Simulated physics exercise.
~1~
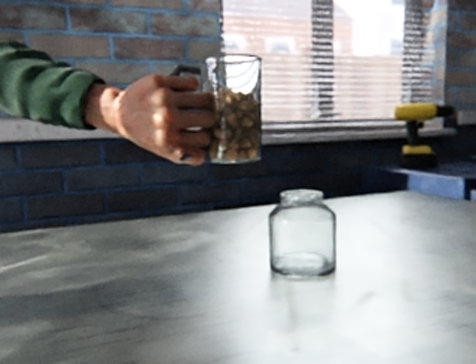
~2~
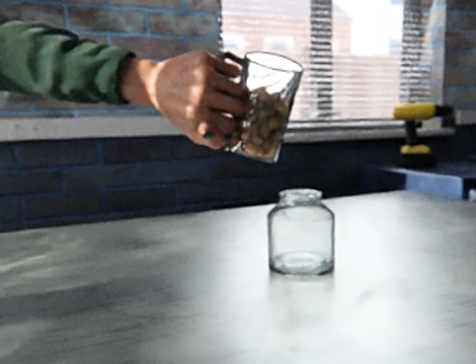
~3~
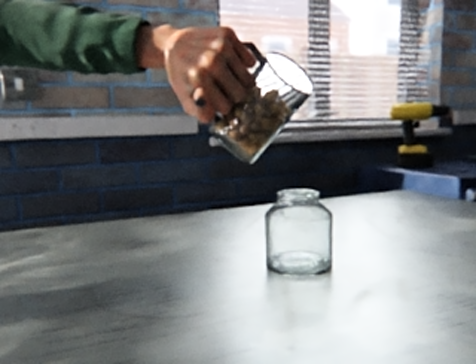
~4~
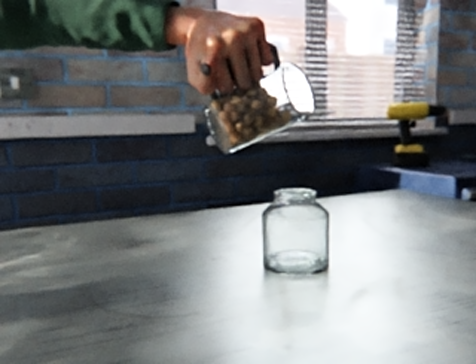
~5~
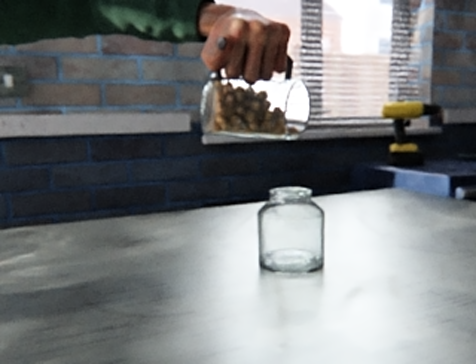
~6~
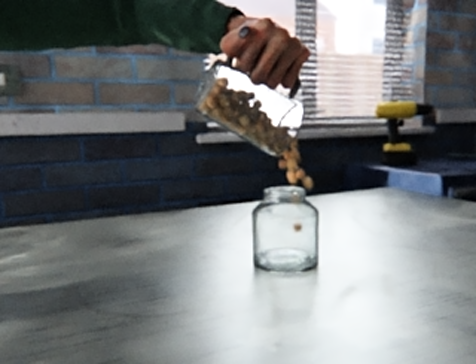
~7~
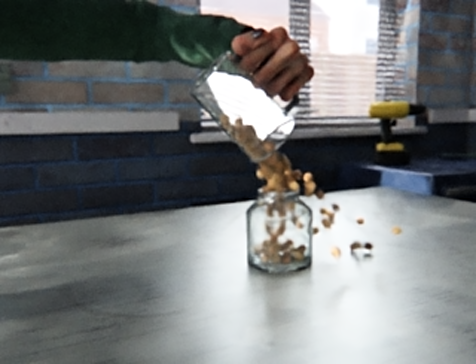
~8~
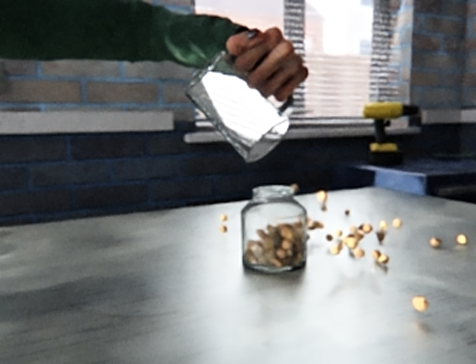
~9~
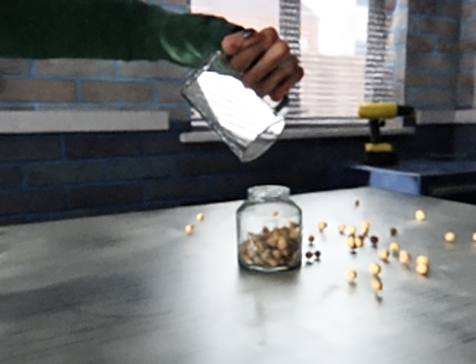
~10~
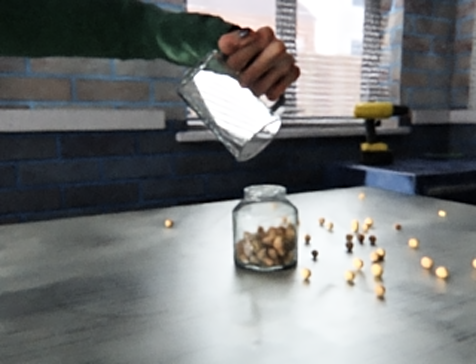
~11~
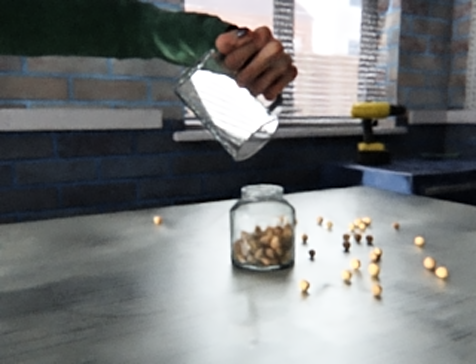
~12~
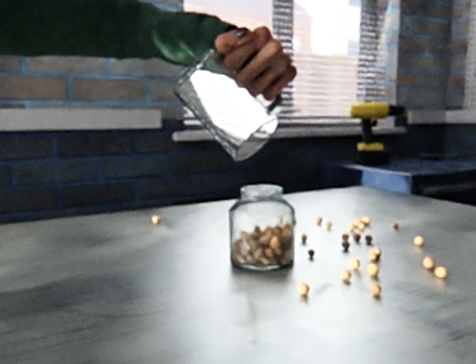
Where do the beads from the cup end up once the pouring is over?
Most of the beads end up inside the jar, while a fair share lies scattered on the table around it. The cup is left empty.
